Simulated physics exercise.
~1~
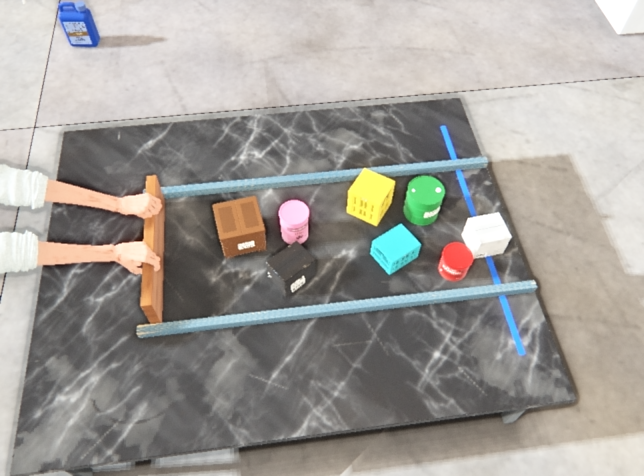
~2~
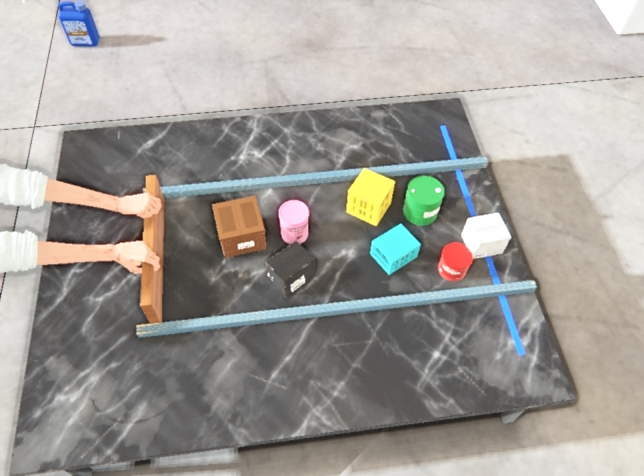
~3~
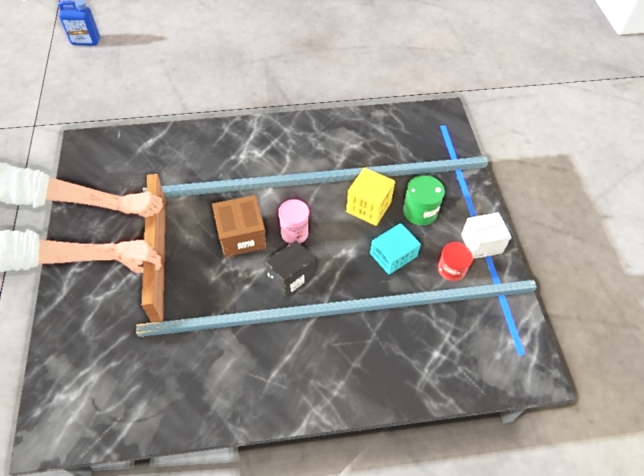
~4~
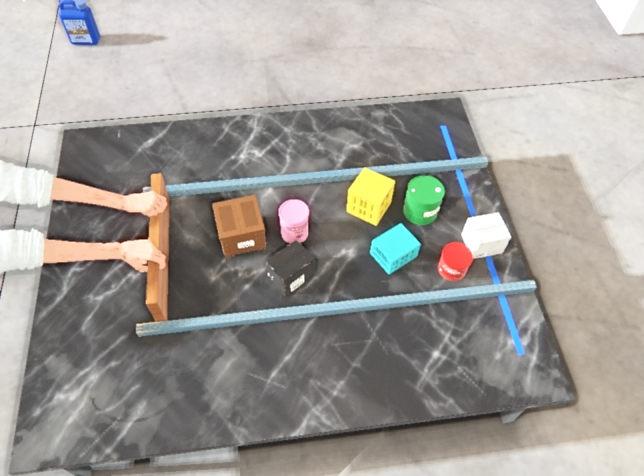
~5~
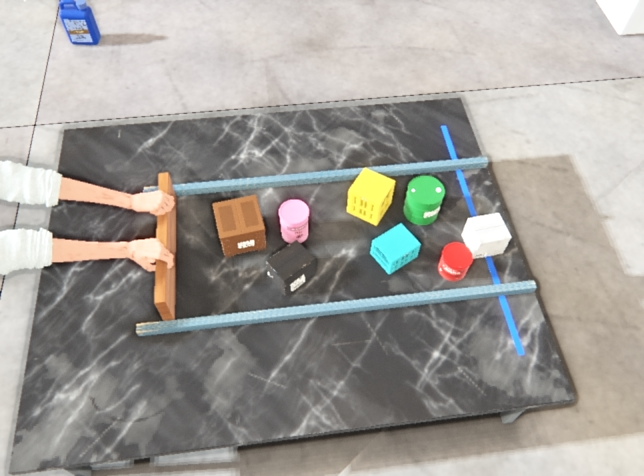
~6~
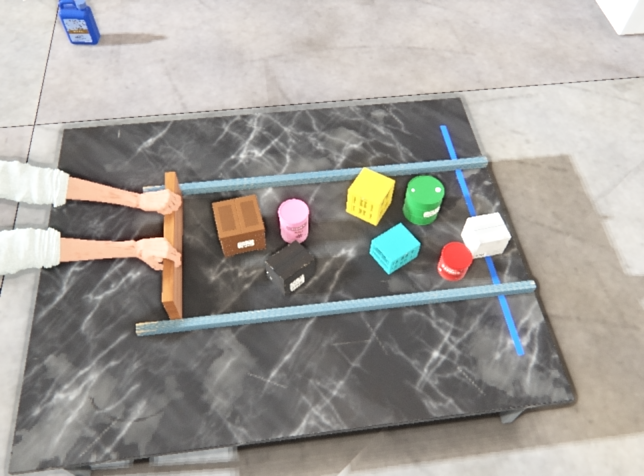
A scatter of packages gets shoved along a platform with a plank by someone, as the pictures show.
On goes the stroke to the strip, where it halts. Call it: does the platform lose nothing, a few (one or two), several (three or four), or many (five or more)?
It loses many, five or more.
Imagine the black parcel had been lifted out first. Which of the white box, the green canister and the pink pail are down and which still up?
In that case the white box winds up down, the green canister winds up down, and the pink pail winds up down.
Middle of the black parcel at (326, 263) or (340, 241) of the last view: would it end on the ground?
Going in order, the first time it is still up there and the second time it is still up there.
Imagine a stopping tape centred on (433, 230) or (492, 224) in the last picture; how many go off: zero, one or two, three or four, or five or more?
For each place: Either one or two; 5 or more.
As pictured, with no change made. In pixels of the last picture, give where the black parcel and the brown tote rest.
Final pixels, roughly: (513, 256) for the first, (498, 204) for the other.
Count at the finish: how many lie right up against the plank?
The count in contact is 3.
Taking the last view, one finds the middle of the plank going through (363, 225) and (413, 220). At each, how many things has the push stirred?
Respectively 6 and 8.
Soon after, none off yet; white box at rest near (485, 236); red pail at rest near (455, 262); green canister at rest near (423, 201).
After that, none off yet; white box at rest near (485, 236); red pail moving near (458, 265); green canister displaced a little near (437, 191).
In the end, the number that fall off is five or more; gone, pink pail, turquoise crate, green canister, red pail and white box.
